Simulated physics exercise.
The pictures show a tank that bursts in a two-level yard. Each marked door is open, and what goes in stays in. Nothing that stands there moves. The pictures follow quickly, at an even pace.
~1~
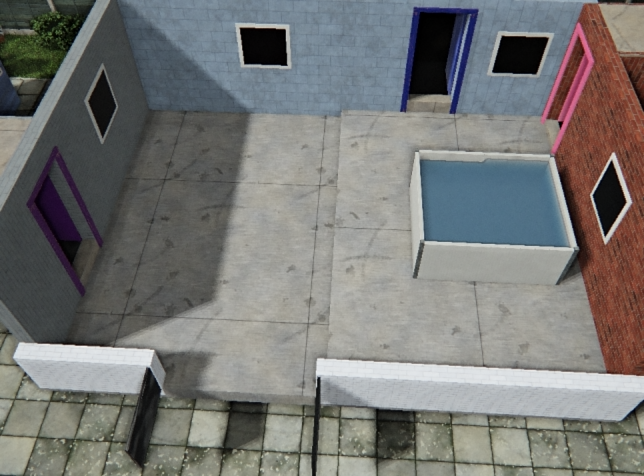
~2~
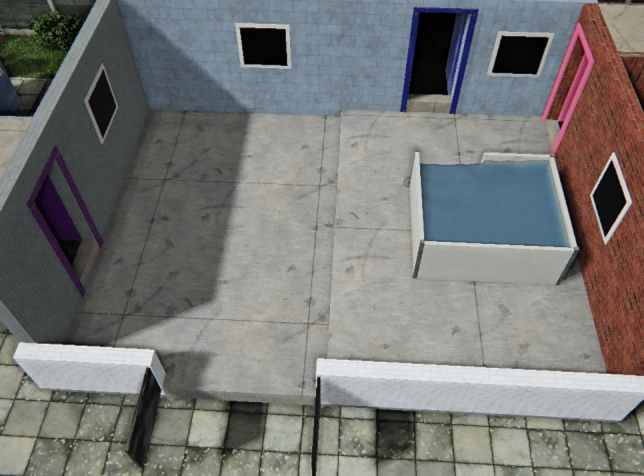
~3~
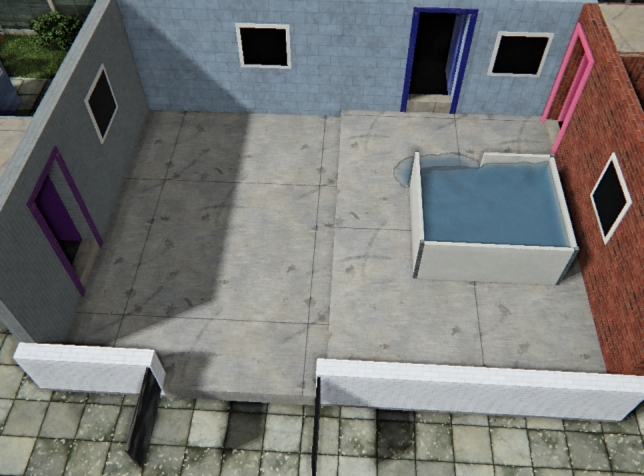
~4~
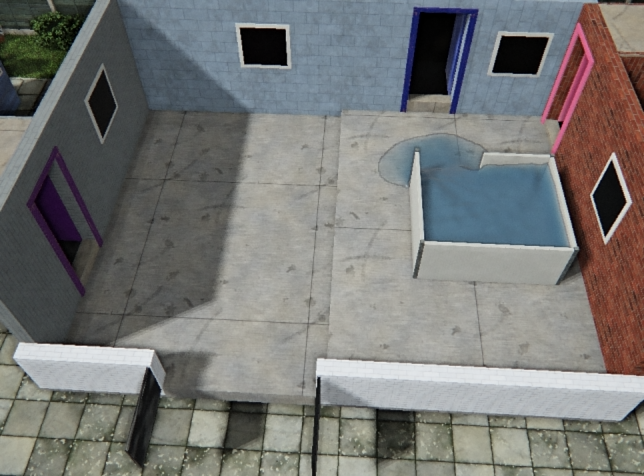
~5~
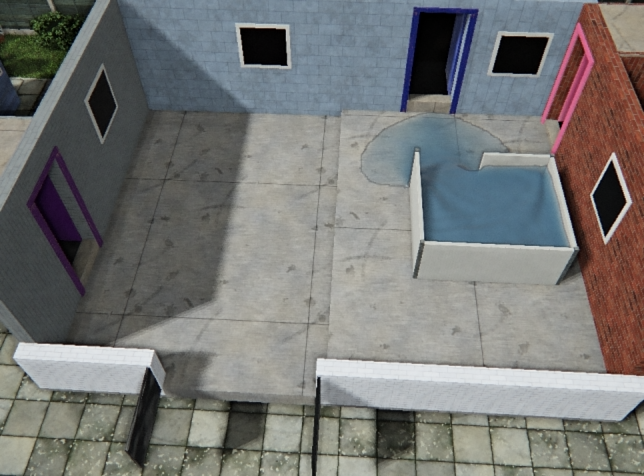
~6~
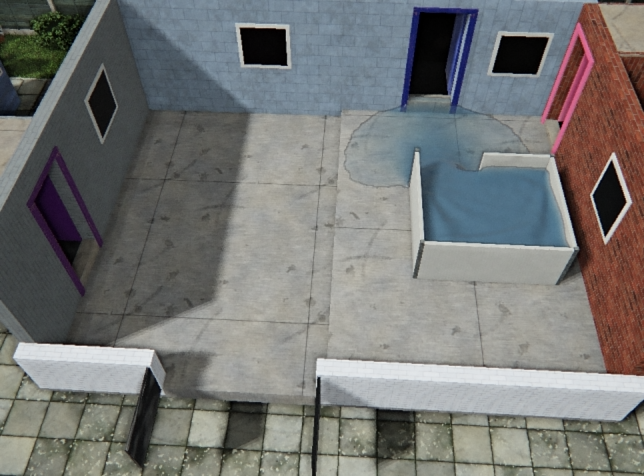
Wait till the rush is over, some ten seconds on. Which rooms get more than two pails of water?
The pink door floods; the blue door floods; the purple door holds within the limit.
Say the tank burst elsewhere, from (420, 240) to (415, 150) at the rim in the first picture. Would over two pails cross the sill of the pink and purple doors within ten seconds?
The pink one is under, the purple one passes that mark.
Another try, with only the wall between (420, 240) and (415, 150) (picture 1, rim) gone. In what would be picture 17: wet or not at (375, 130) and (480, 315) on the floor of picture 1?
In that order: Not flooded, no water.
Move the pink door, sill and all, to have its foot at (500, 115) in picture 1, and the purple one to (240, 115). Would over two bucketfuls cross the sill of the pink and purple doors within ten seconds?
My reading: Pink floods; purple keeps below it.
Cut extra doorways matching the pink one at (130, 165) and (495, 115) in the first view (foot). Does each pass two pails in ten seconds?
In that order: Lets more in, goes over.
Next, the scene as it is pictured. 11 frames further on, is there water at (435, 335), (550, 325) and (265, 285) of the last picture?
As listed: Not flooded, free of water, clear.
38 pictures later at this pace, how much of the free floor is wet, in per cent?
I make it 70 per cent.
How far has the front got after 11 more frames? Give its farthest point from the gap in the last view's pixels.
Close to (166, 112).
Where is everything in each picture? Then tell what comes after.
The first frame shows still water in the tank at (490, 200).
In the second frame, the front is at (407, 185), out from the gap on the tank's far side.
In the third frame, water pours out on the tank's far side and has run to a hidden place.
In the fourth frame, water pours out on the tank's far side and has run to (447, 136).
In the fifth frame, the front is at (433, 114), out from the gap on the tank's far side.
In the sixth frame, water pours out on the tank's far side and has run to (384, 112).
A moment on, water covers 20 % of the floor; the pink door wet at the sill, nothing in, the blue door over two buckets in, the purple door not reached.
Next, water covers 25 % of the floor; the pink door over two buckets in, the blue door far over two buckets in, the purple door not reached.
Then, water covers 45 % of the floor; the pink door far over two buckets in, the blue door far over two buckets in, the purple door not reached.
Later, water covers 70 % of the floor; the pink door far over two buckets in, the blue door far over two buckets in, the purple door wet at the sill, nothing in.
In the end, water covers 90 % of the floor; the pink door far over two buckets in, the blue door far over two buckets in, the purple door wet at the sill, nothing in.
